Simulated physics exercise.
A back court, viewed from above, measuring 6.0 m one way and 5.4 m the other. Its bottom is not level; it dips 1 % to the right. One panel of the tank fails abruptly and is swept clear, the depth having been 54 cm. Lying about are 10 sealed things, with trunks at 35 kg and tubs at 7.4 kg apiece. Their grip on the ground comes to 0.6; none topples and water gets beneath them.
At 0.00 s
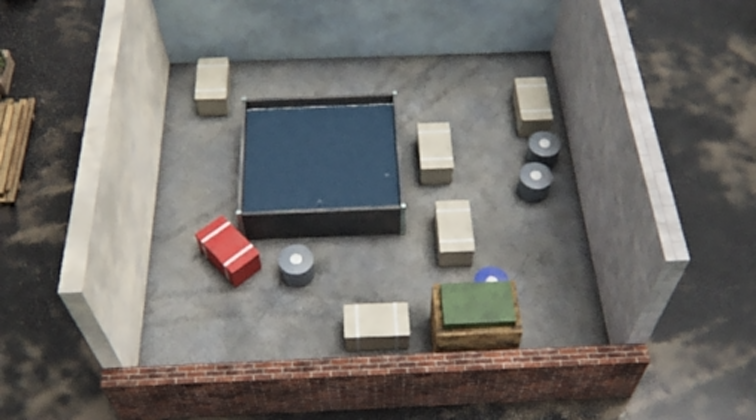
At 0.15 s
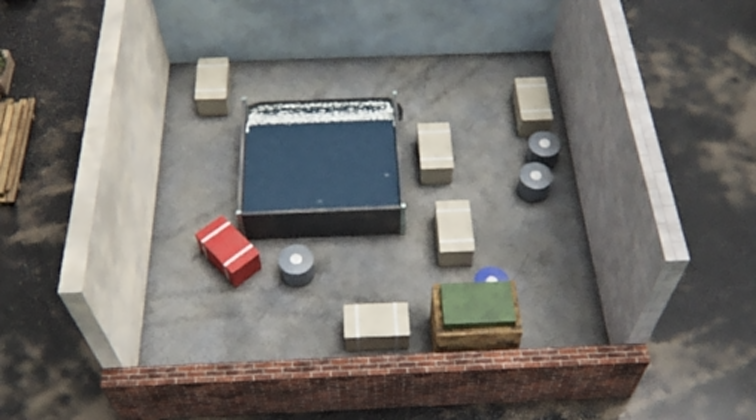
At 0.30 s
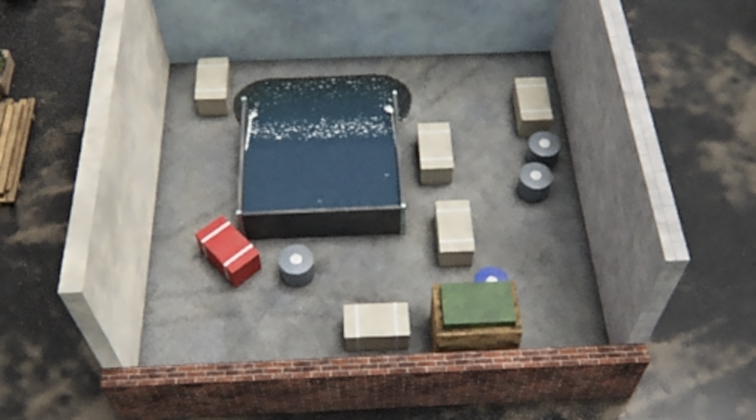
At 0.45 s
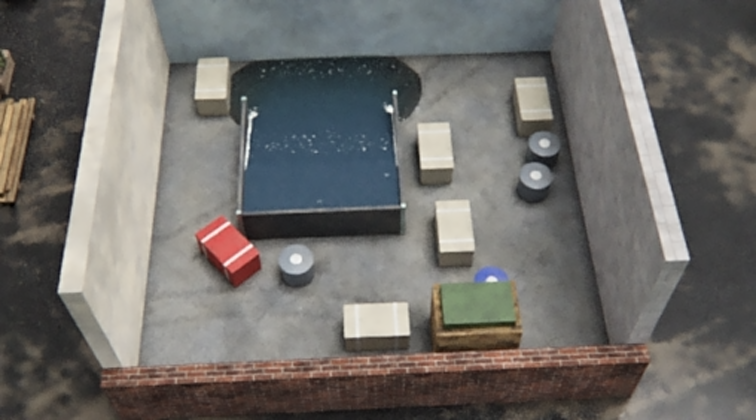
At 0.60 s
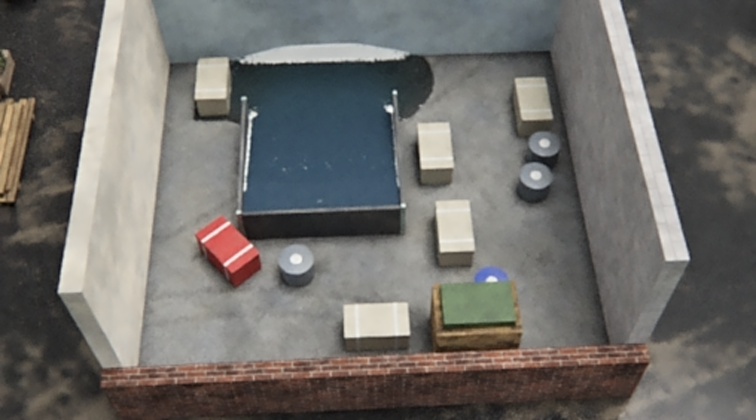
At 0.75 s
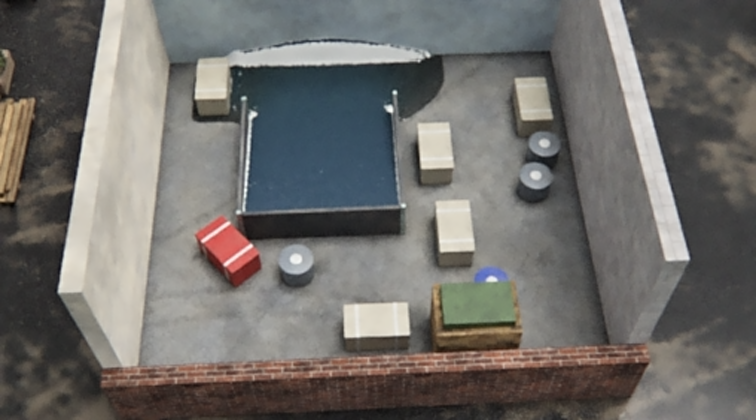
The footage shows a walled court seen from above, where the far side of a dark water tank gives way and water surges out to the back wall, spreading sideways and foaming there while the surrounding trunks and tubs stay put.
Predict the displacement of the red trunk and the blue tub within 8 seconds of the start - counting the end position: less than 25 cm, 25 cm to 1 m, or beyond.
Once settled, the red trunk lies a bit from the start and the blue tub lies far from the start.
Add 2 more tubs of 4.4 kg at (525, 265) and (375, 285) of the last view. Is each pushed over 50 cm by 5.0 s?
So it goes across the line, then behind the line.
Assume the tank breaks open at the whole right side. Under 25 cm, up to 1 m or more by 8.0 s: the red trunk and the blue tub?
Log: Red trunk negligible displacement; blue tub large displacement.
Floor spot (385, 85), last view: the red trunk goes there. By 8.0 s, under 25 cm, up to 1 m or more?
I'd say it lands far off.
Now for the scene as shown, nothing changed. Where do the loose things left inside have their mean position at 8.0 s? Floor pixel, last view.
Somewhere near (404, 280).
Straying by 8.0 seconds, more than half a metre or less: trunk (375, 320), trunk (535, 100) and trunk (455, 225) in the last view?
Within the limit, then beyond the limit, then within the limit.
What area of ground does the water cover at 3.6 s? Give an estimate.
My estimate is roughly 21 m2.
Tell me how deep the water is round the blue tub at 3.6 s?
About 0 cm.
After 1.6 s the red trunk is near (227, 244), 0.0 m from its start, aground; the blue tub is near (492, 282), 0.0 m from its start, aground; 0 afloat.
After 3.6 s the red trunk is near (226, 248), 0.1 m from its start, aground; the blue tub is near (492, 282), 0.0 m from its start, aground; 2 afloat.
After 5.6 s the red trunk is near (231, 269), 0.4 m from its start, aground; the blue tub is near (474, 286), 0.2 m from its start, afloat; 3 afloat.
After 8.0 s the red trunk is near (237, 275), 0.5 m from its start, aground; the blue tub is near (380, 241), 1.5 m from its start, afloat; 6 afloat.
